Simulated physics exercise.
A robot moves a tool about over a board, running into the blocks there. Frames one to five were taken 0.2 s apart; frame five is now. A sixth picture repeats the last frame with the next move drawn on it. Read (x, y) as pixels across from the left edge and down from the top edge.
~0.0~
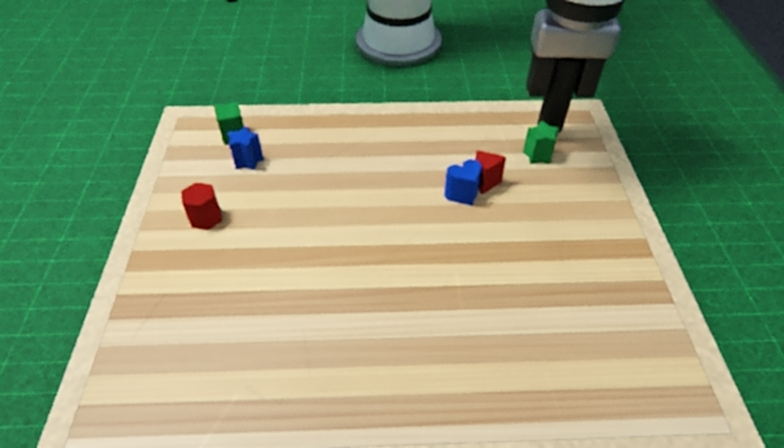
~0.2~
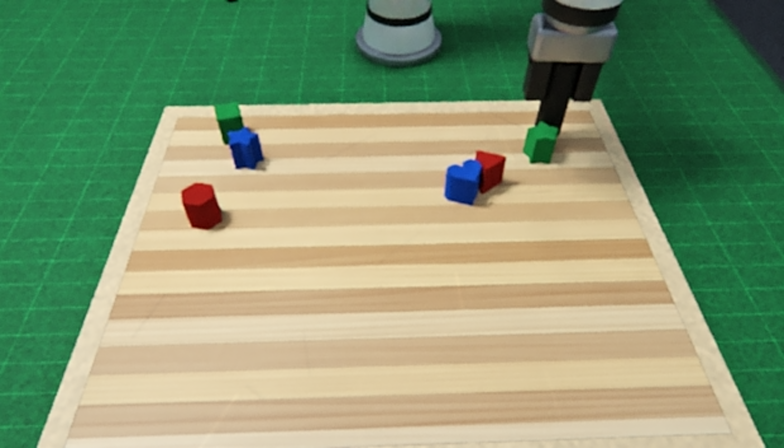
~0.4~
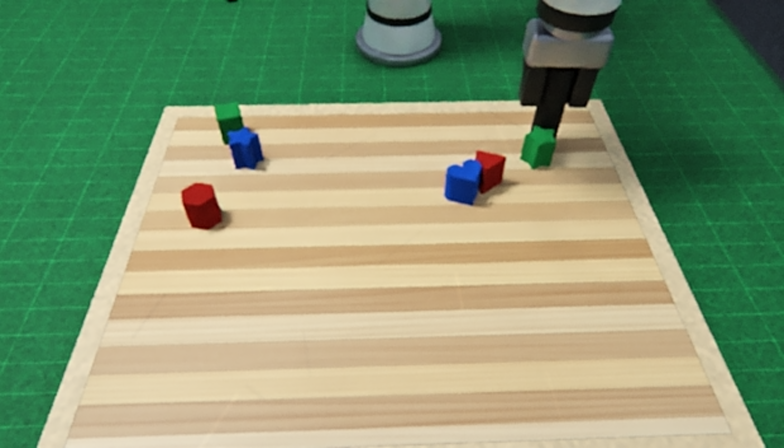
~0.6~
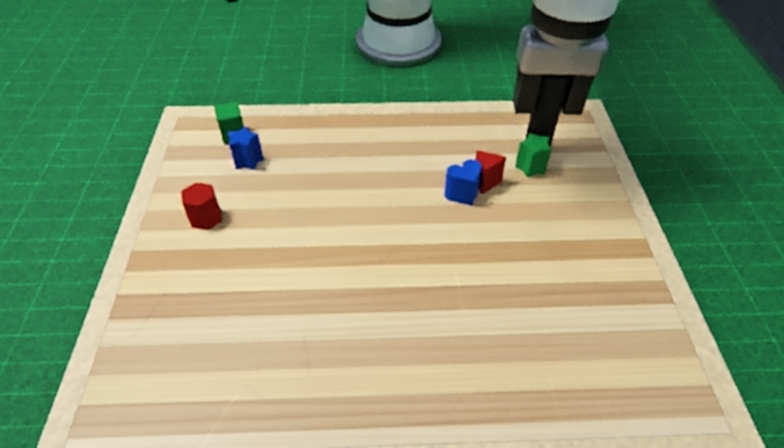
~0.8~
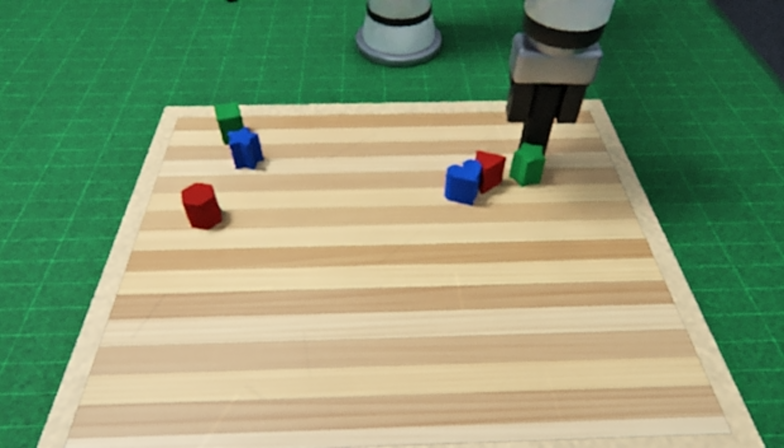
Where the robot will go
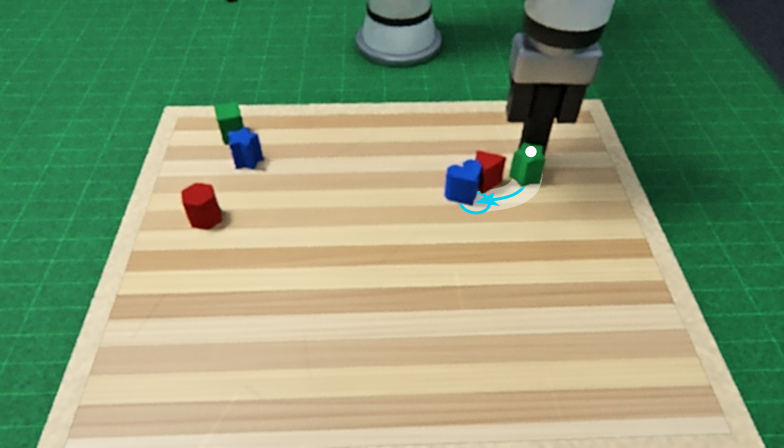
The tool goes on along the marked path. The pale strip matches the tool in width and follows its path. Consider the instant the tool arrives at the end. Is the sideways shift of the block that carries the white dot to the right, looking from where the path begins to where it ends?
Answer: No.
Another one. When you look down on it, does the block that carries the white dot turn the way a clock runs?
No, it doesn't check out.
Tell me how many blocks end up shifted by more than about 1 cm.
I'd put the number at two.
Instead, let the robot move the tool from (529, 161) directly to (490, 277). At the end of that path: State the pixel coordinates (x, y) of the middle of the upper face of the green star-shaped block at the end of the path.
The centre of its top will be at (488, 276).
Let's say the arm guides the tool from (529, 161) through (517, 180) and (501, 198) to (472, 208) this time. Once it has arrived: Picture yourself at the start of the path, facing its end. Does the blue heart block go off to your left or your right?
The answer is right.
Drawn move, from (529, 161) through (527, 182) and (507, 197) to (475, 202); the dot is on the green star-shaped block.
On the path given first. One third of the way, tool at (528, 175); green star-shaped block at (527, 174).
Two thirds of the way, tool at (507, 190); green star-shaped block at (513, 192), turned 15° anticlockwise.
At the end, tool at (476, 195); blue heart block at (452, 168); red triangular block at (487, 157), turned 20° clockwise; green star-shaped block at (509, 194), turned 40° anticlockwise.
